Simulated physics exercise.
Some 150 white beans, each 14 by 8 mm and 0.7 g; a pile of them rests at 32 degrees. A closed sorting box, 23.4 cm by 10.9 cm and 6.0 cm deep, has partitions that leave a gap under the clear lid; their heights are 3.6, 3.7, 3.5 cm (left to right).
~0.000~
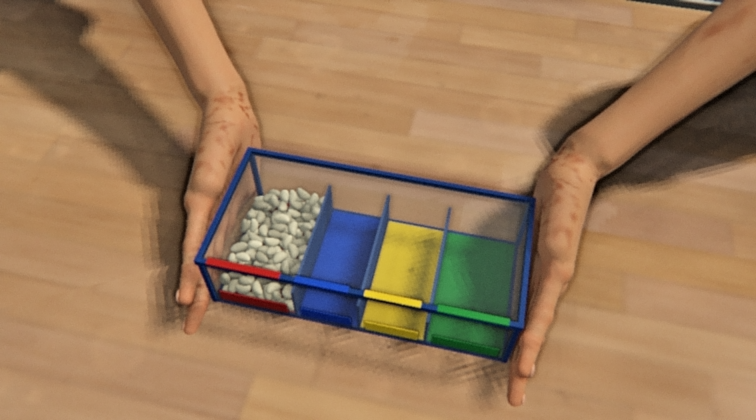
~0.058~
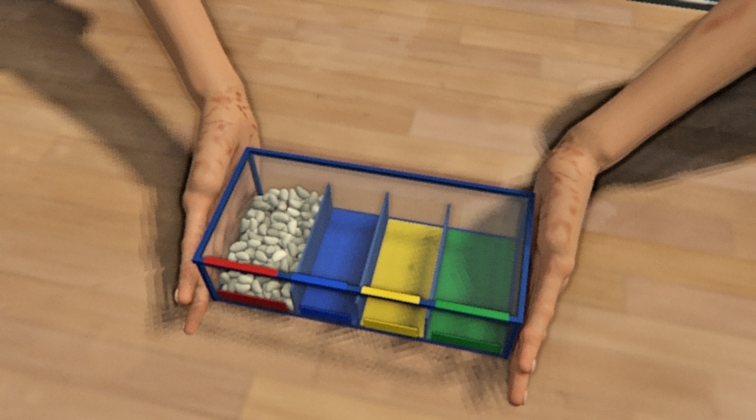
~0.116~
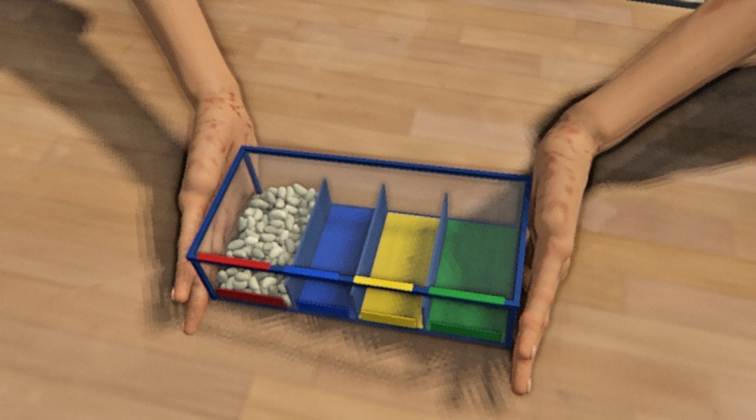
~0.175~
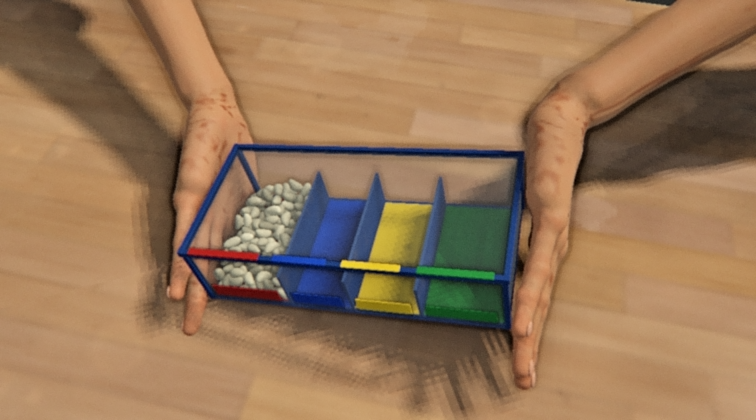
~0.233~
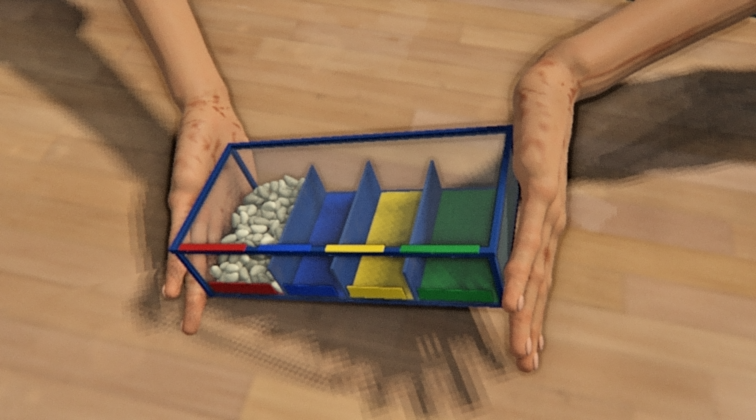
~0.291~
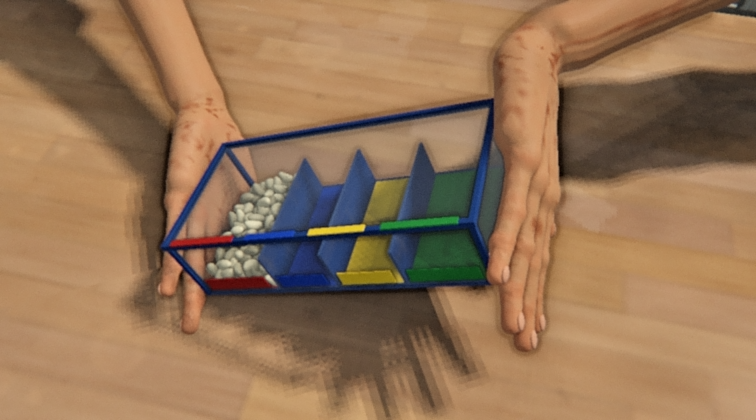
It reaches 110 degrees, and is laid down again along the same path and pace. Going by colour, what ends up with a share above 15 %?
Red over, blue under, green under, yellow under.
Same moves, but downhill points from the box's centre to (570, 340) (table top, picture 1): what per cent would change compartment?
Some 100 per cent.
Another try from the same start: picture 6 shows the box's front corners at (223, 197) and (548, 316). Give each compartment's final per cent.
Red 5; blue 0; green 95; yellow 5.
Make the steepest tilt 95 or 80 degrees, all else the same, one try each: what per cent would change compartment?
About 0 and 0 per cent.
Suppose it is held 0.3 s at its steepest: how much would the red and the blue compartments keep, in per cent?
Then: Red 100; blue 0.
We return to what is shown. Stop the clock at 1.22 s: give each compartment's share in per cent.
Red 100; blue 0; green 0; yellow 0.
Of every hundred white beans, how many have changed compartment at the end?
Some 0 per cent.
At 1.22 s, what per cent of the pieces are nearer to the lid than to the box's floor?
Some 50 per cent.
Then, at 1.22 s, tilt 109 degrees; red 100 %.
Then, at 1.84 s, tilt 48 degrees; red 100 %.
After 2.51 s, tilt 0 degrees; red 100 %.
In the end, at 2.9 s, red 100 %, blue 0 %, green 0 %, yellow 0 %.
